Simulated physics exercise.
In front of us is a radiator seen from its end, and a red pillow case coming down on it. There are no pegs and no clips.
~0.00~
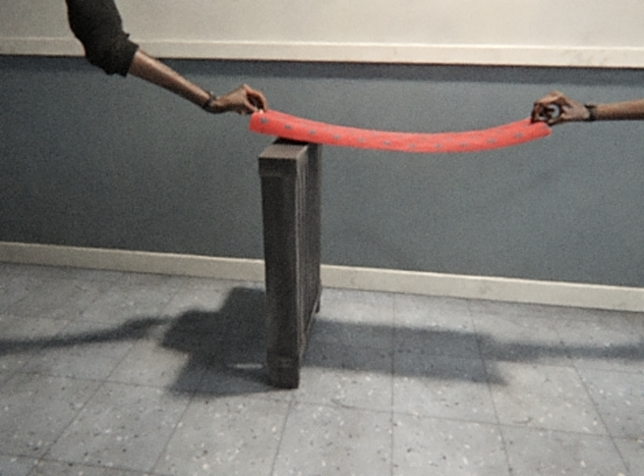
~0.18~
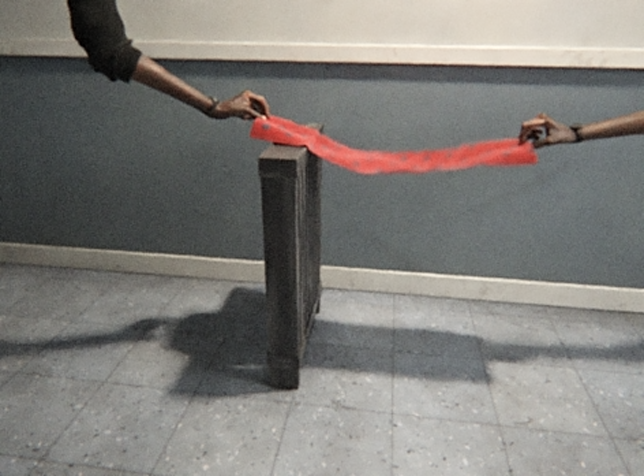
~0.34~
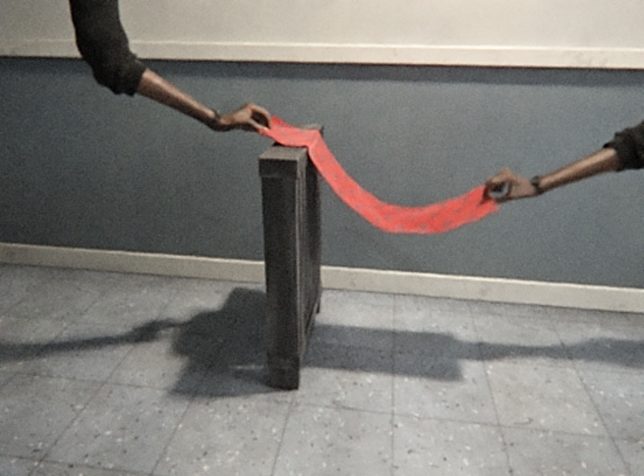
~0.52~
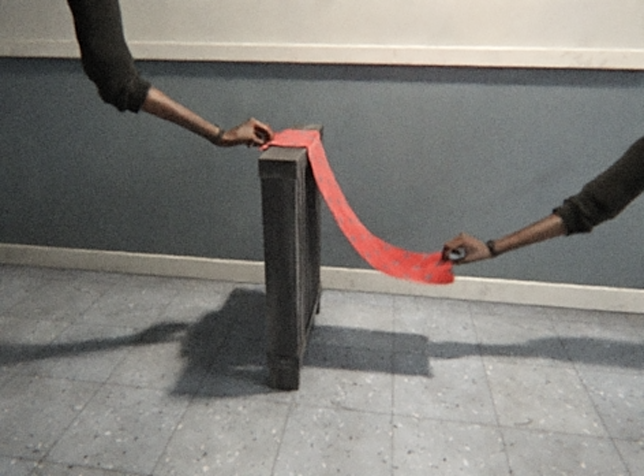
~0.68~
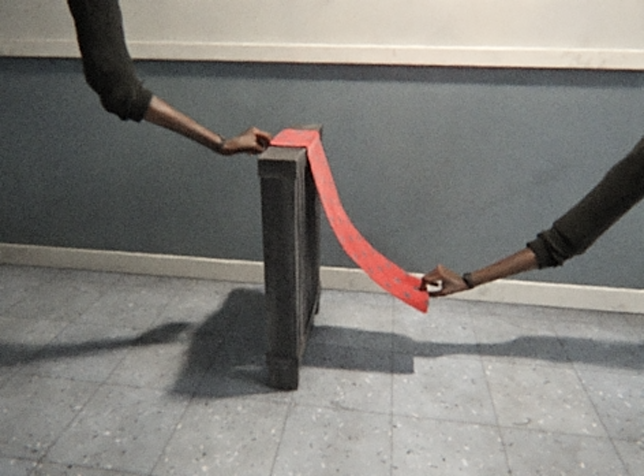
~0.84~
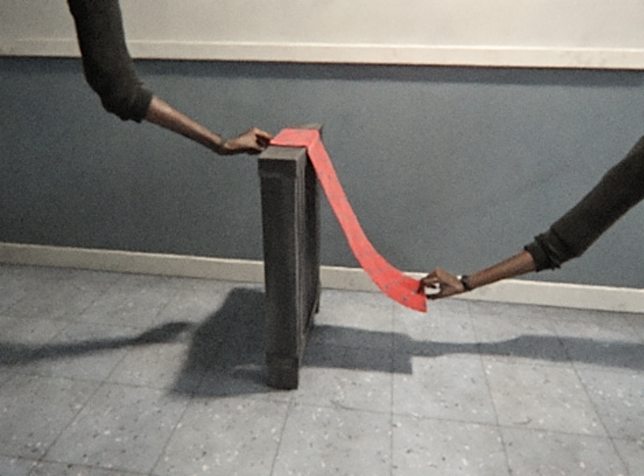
The footage shows two hands holding a strip of red fabric by its ends above a dark radiator seen end-on; the left hand lowers its end onto the top while the right hand moves down and inward, leaving most hanging right.
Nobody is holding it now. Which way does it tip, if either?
Slides off rightward.
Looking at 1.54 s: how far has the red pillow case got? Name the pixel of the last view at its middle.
Its middle lands around pixel (348, 346).
Around 1.24 s, pillow case clear of the top and falling near (347, 303).
Around 1.54 s, pillow case in a heap on the floor near (347, 346).
Finally, pillow case in a heap on the floor near (347, 347). The red pillow case is pulled rightwards.
